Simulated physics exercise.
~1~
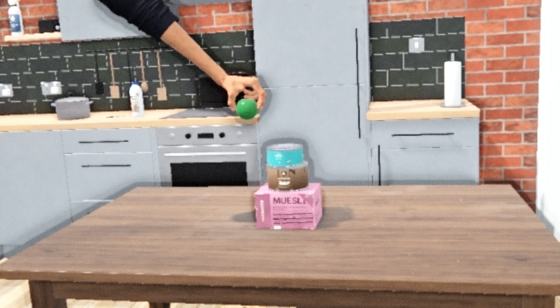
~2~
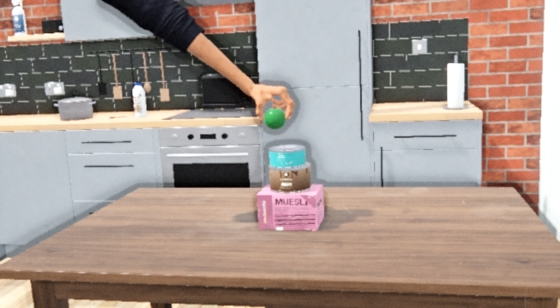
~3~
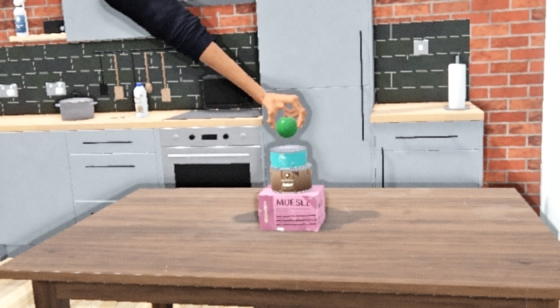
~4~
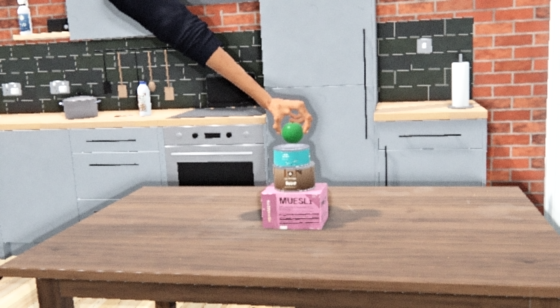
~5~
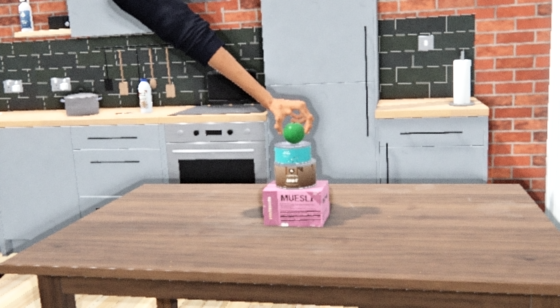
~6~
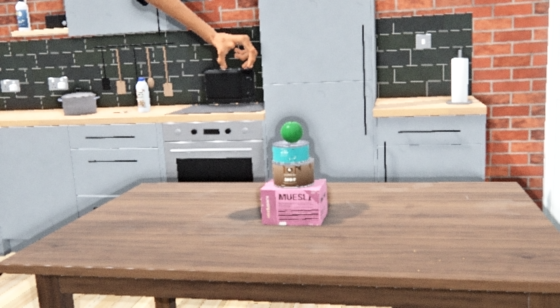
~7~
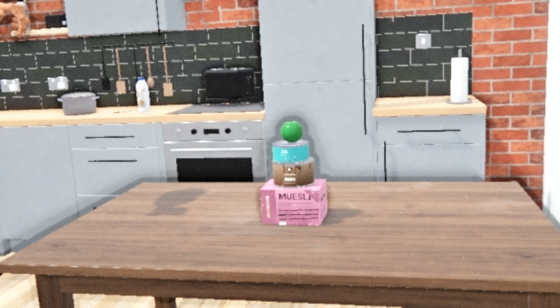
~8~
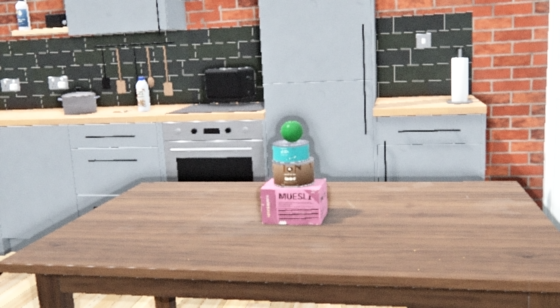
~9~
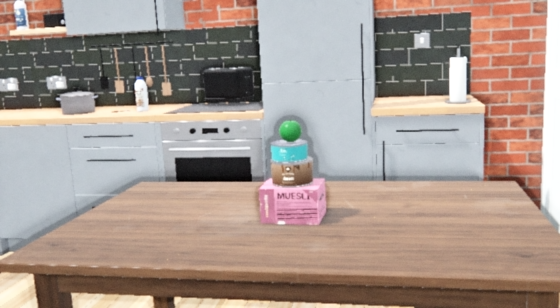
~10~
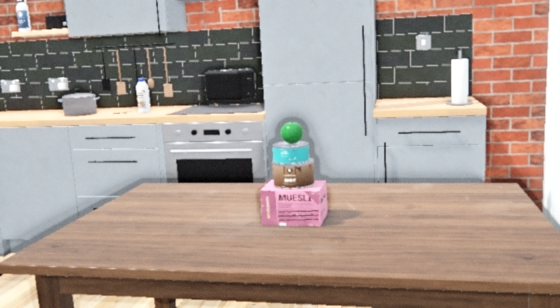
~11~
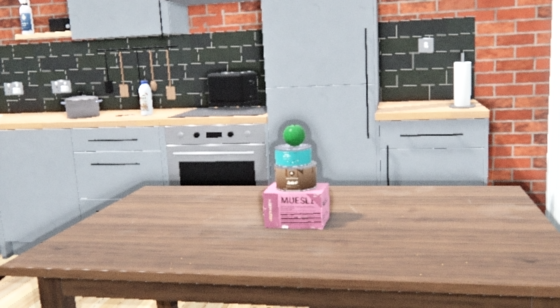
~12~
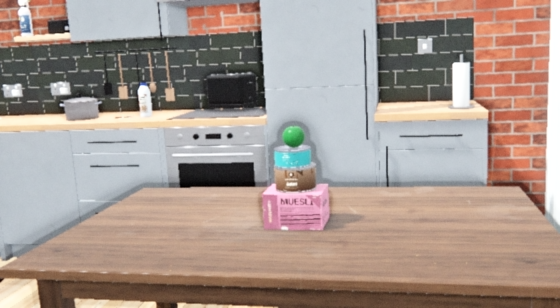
A green apple was carried in from the left by a hand and lowered onto a turquoise tub stacked above a brown tub and a pink box on a wooden table; the hand let go and drew back, and the pile stayed standing.
